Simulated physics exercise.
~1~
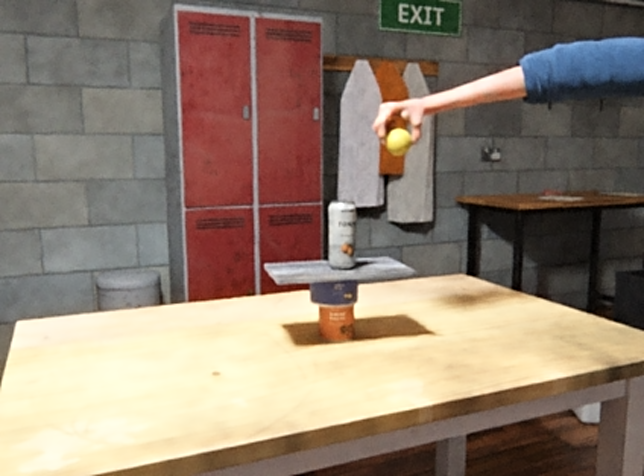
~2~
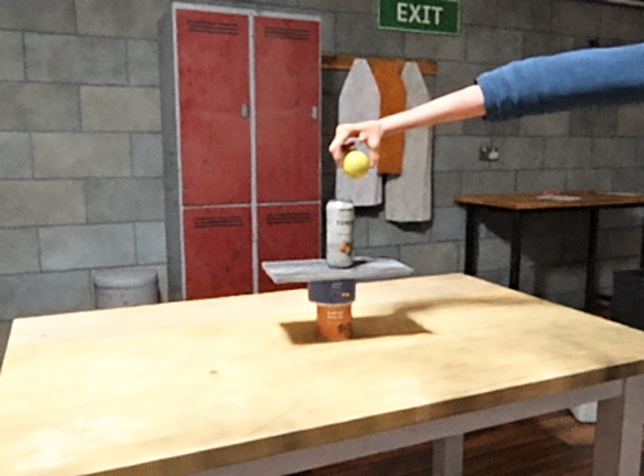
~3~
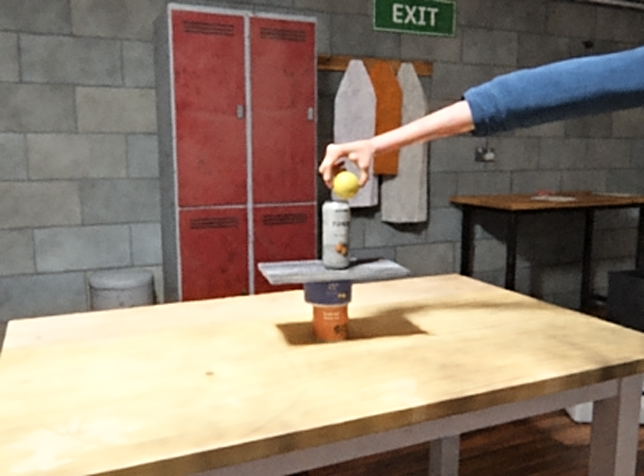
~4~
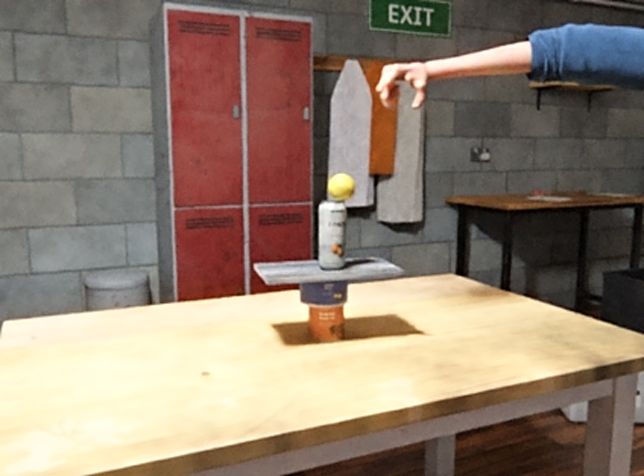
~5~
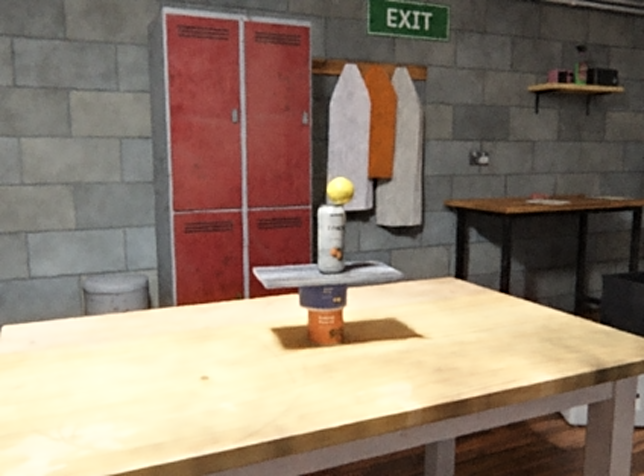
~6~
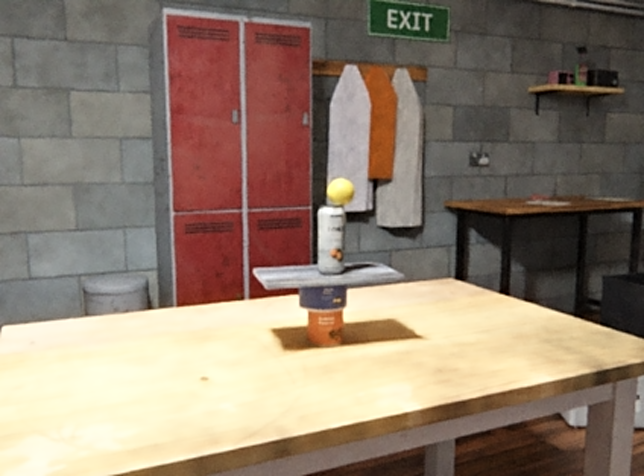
In a locker room with red lockers, a hand lowered a yellow lemon leftward onto a white can, above a grey board, a blue tub and an orange pot on a wooden table, then let go and withdrew, and the pile stayed standing.
